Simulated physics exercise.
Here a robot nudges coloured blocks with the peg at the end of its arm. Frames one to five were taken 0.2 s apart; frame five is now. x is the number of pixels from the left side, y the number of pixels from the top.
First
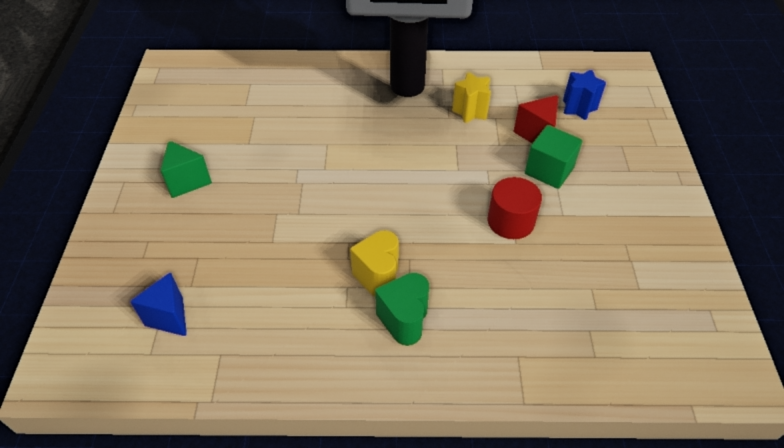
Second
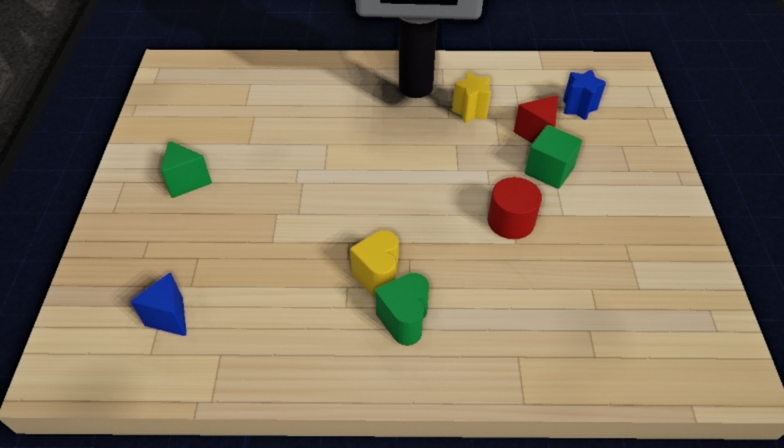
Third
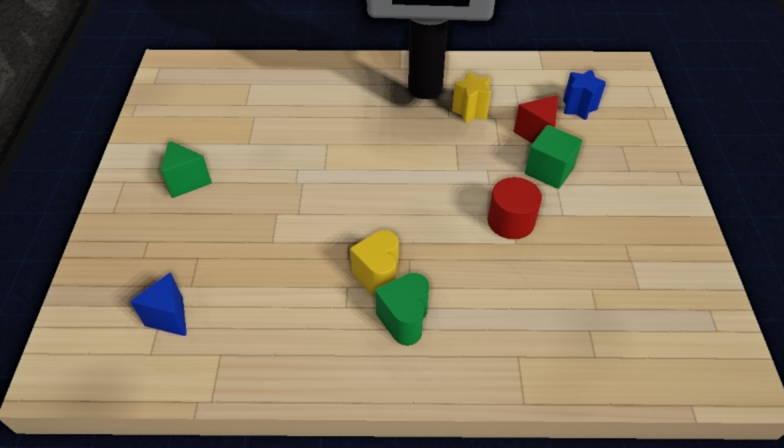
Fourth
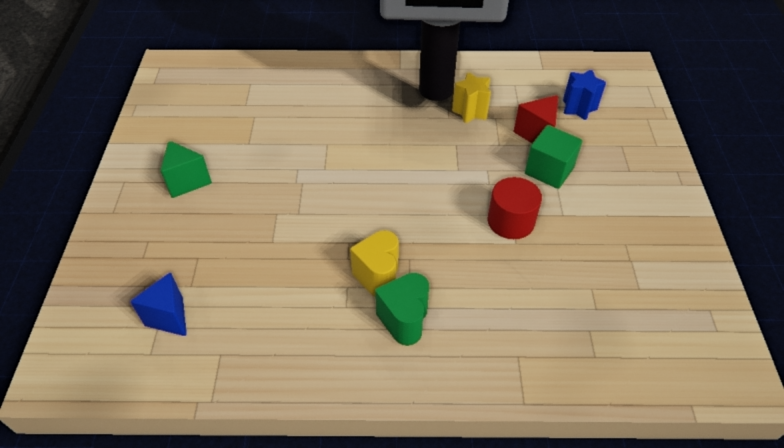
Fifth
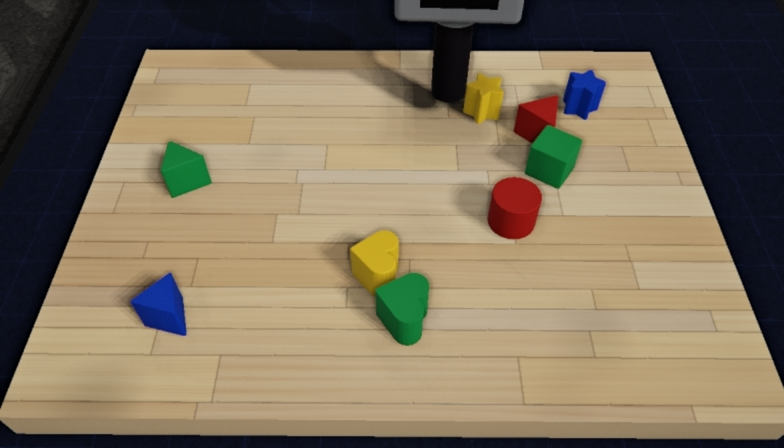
In the video, a black peg on a robot arm slides a short way right along the far edge of a wooden board and nudges the yellow star block slightly right, while the other coloured blocks stay still.
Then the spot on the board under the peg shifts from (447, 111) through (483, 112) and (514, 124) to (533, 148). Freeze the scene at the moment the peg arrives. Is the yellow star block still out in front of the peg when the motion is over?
No, that is not what happens.
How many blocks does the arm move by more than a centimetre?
The count is three or more.
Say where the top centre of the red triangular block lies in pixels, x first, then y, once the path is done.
Located at (574, 125).
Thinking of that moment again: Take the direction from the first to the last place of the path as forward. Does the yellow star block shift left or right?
The shift is leftward.
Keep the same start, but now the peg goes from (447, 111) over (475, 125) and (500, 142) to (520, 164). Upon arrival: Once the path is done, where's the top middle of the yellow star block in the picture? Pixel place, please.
For the centre of its top, I'd go with (514, 91).
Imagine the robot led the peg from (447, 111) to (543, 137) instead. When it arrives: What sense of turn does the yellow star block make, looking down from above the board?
The answer is counter-clockwise.
The first path, step by step. One third of the way, peg (486, 92); yellow star block (524, 85).
Two thirds of the way, peg (518, 104); yellow star block (552, 87), turned 30° anticlockwise; red triangular block (554, 112).
At the end, peg (538, 128); yellow star block (554, 90), turned 50° anticlockwise; red triangular block (574, 125), turned 45° anticlockwise; green four-sided block (564, 154), turned 15° clockwise; blue star block in place.
